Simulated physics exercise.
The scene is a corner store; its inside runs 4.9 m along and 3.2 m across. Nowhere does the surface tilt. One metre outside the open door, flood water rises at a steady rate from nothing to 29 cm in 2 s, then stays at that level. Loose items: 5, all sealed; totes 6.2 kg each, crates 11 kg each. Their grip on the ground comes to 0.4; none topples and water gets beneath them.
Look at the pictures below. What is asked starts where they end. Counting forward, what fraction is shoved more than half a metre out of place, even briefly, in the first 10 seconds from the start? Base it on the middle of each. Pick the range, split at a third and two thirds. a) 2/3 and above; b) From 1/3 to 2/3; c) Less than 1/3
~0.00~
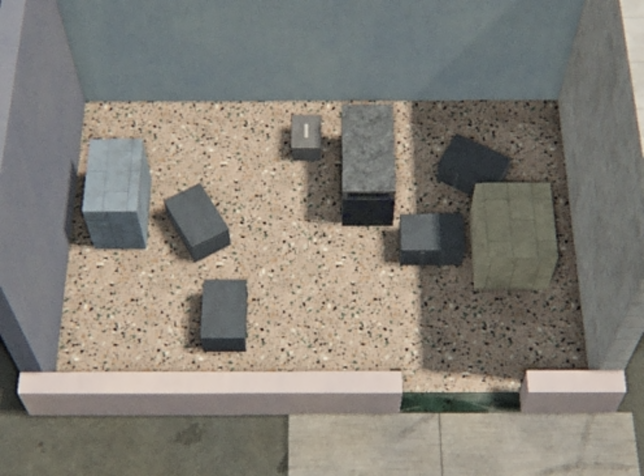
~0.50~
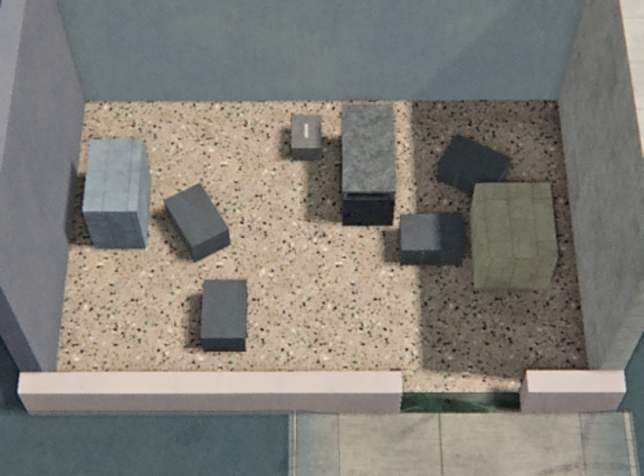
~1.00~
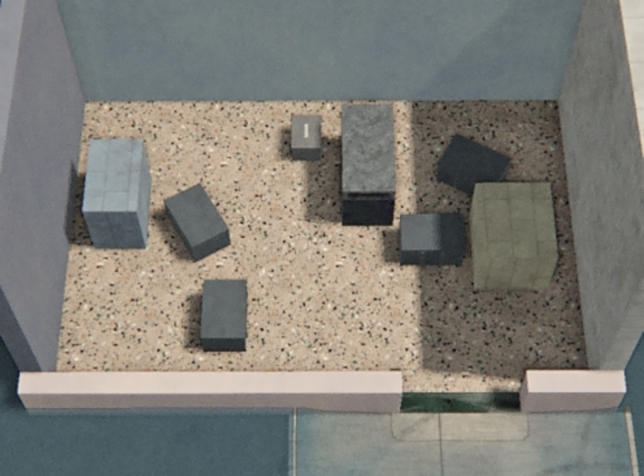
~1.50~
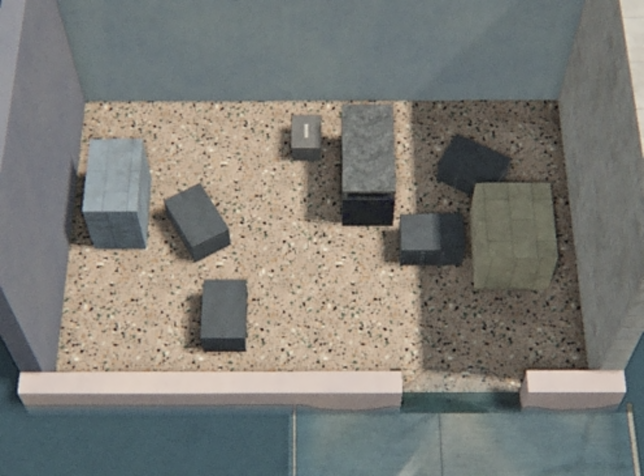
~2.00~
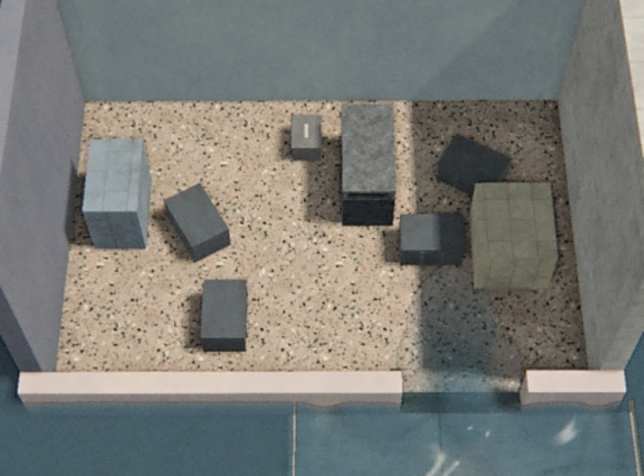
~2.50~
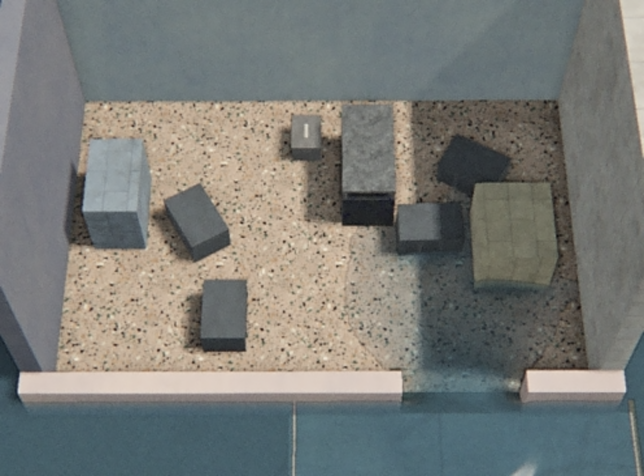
a.
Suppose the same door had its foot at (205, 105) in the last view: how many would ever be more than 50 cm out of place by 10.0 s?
In that case 4 of them.
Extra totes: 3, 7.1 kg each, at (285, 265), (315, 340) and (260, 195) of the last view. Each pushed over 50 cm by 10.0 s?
Well, it goes above, below, above.
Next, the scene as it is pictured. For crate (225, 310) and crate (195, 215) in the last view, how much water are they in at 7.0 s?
First roughly 3 cm, second roughly 8 cm.
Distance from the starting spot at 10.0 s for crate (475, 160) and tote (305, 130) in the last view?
Respectively 30 and 100 centimetres.
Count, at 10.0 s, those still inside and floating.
5.
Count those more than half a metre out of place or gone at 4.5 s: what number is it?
The answer is 2.
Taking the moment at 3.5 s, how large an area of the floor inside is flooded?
Somewhere around 7.0 m2, roughly.
After 3.5 s 1 of 5 are over 50 cm from their spots; 0 afloat.
After 4.5 s 2 of 5 are over 50 cm from their spots; 2 afloat.
After 7.0 s 3 of 5 are over 50 cm from their spots; 4 afloat.
After 10.0 s 3 of 5 are over 50 cm from their spots, and 4 have been at some point; 5 afloat.
